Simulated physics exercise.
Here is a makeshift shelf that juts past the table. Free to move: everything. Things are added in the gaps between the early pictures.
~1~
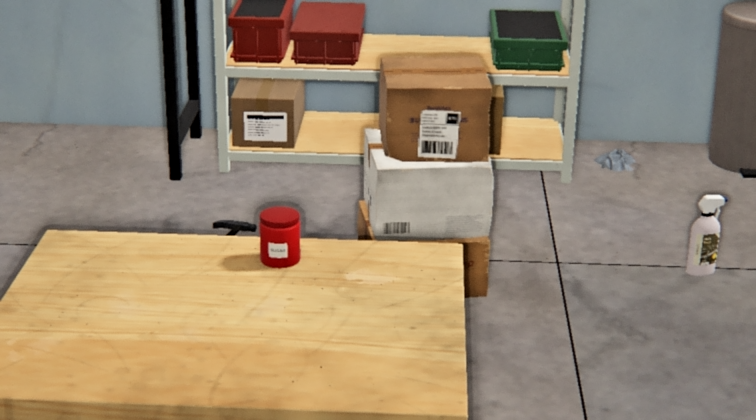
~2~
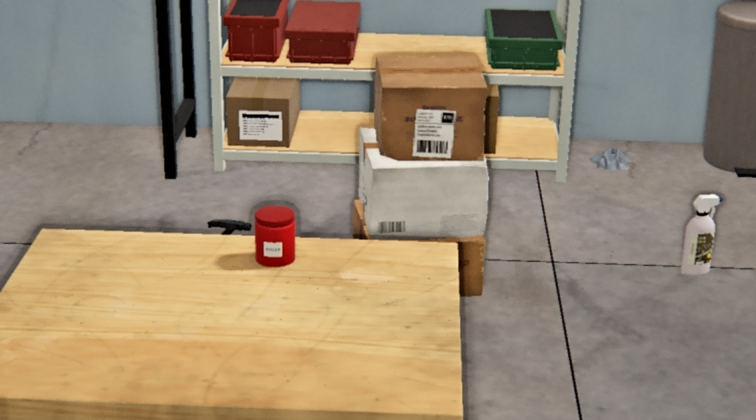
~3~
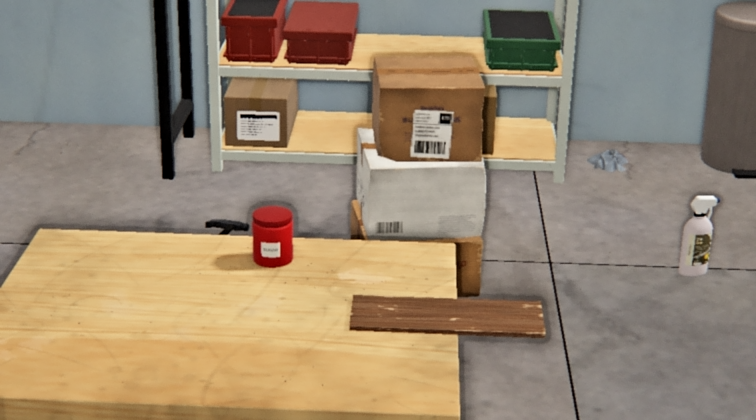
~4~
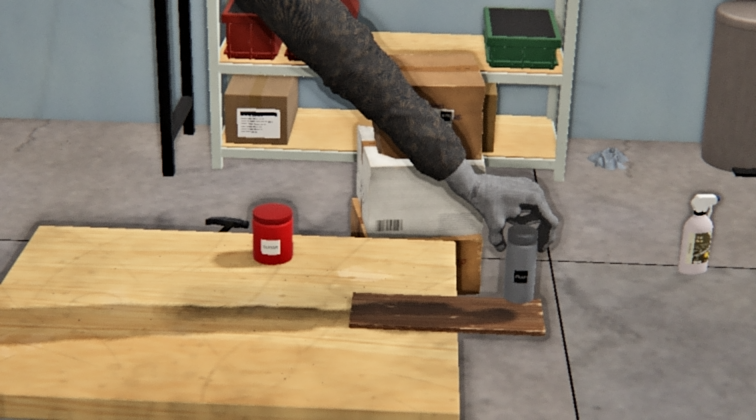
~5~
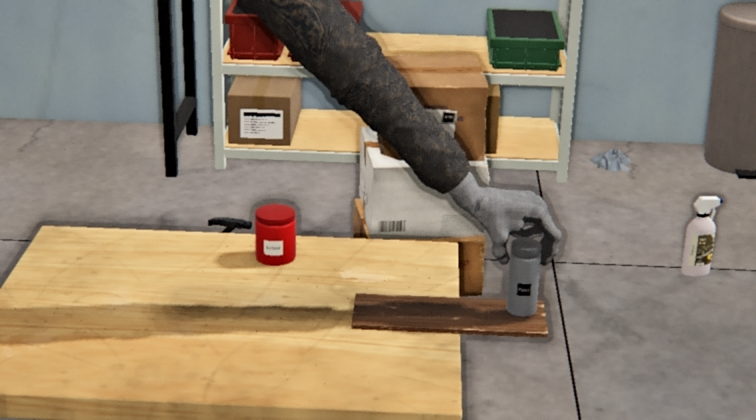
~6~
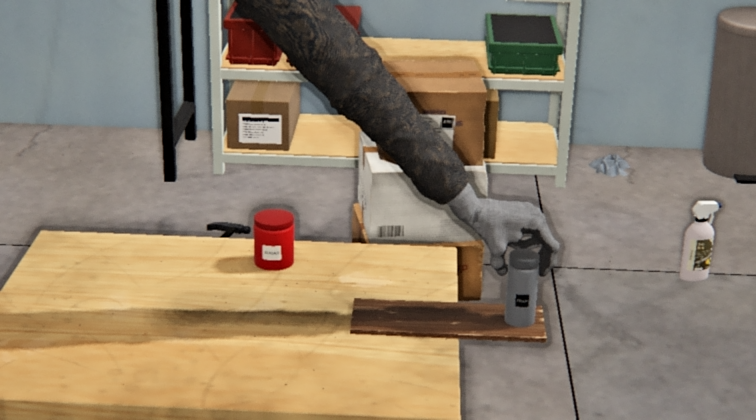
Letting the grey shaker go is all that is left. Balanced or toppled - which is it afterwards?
Toppled.
Then, 0.50 s on from there, brown plank and grey shaker now down on the floor or falling.
Then, 0.70 s on from there, things are still on the move.
In the end, down on the floor or falling, brown plank and grey shaker; red jar unmoved. The plank comes down.
